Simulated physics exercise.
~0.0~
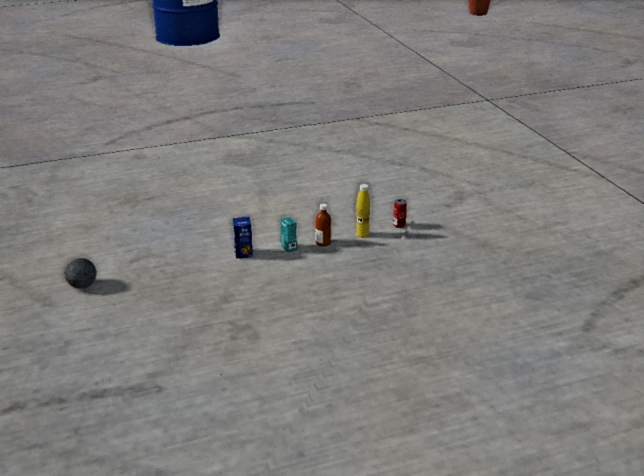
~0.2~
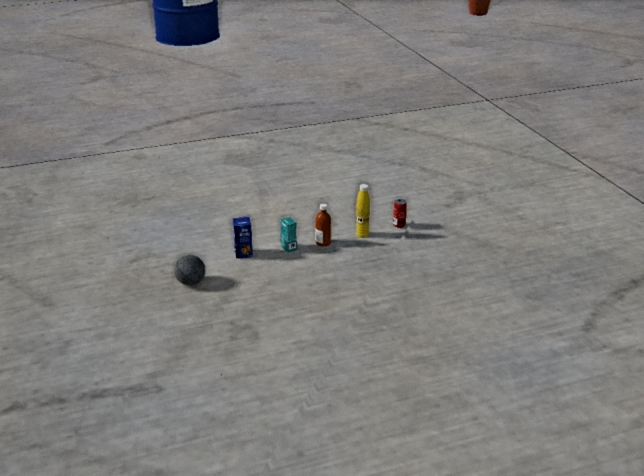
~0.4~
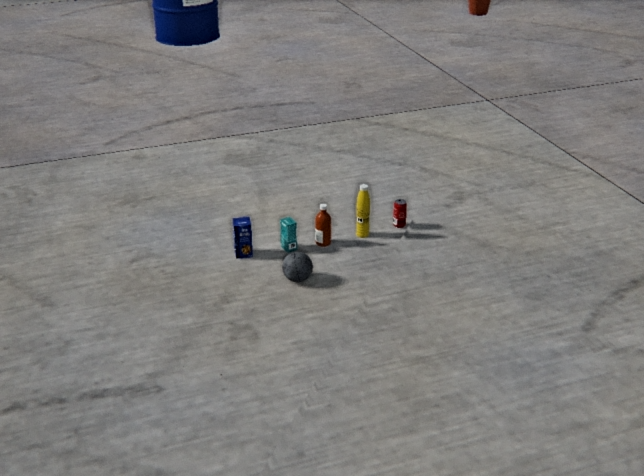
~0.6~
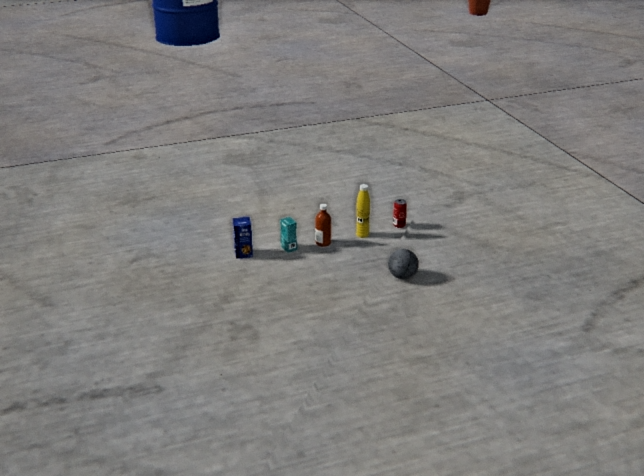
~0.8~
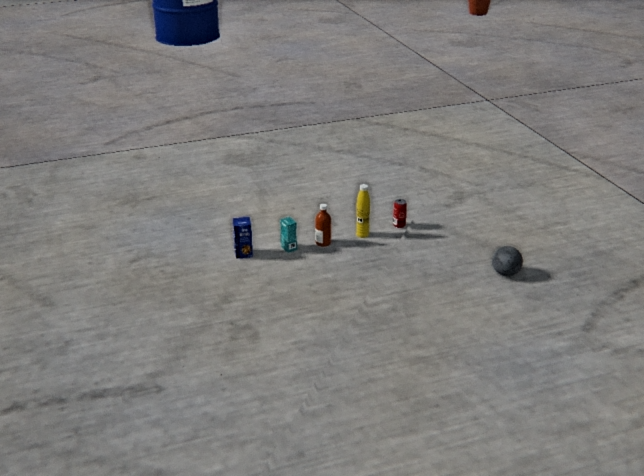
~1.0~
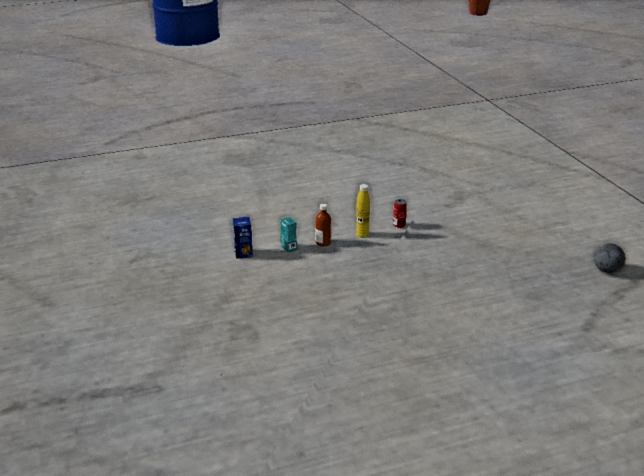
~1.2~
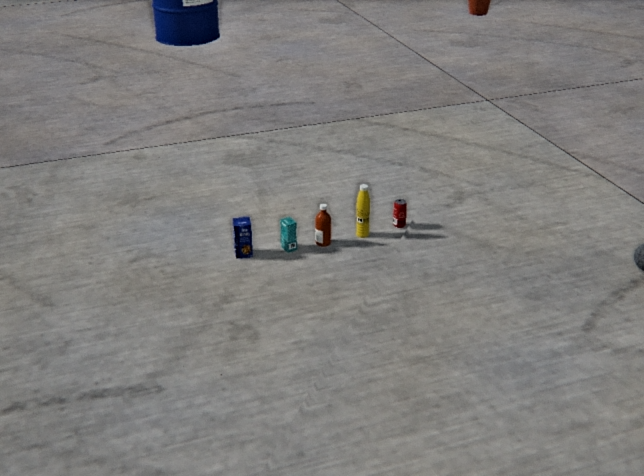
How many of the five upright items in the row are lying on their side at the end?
None of them are lying on their side at the end. The two cartons, the two bottles and the red can all remain upright.
